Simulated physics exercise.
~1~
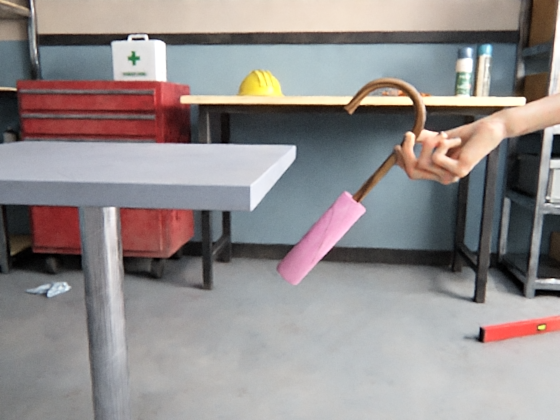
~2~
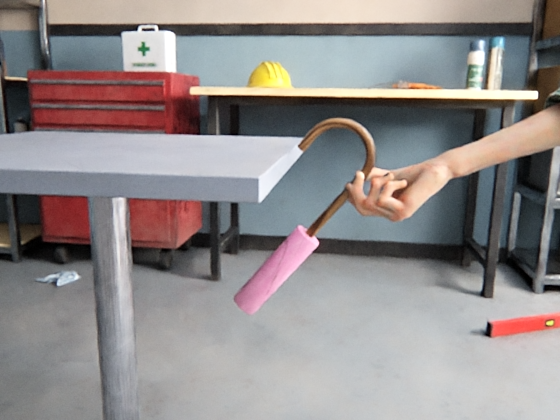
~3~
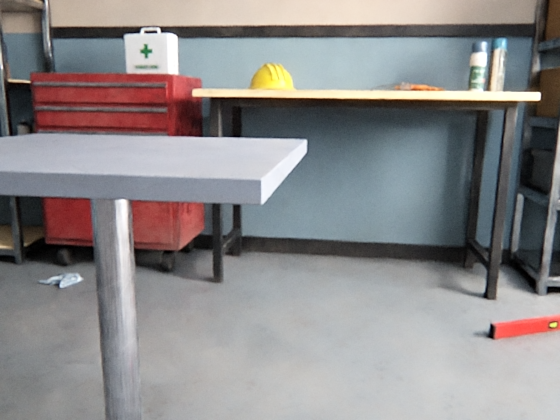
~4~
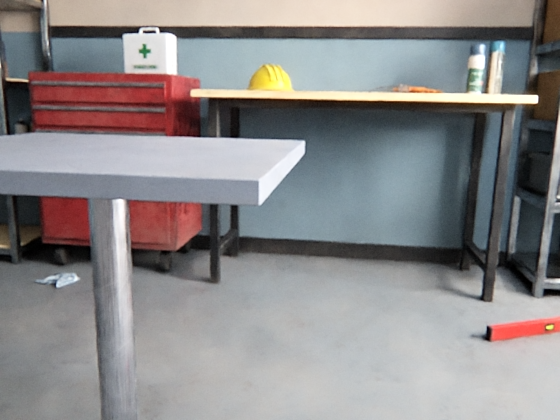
In a workshop, a hand hooking a pink umbrella's curved handle on a grey table edge, the umbrella then slipping off, out of view.
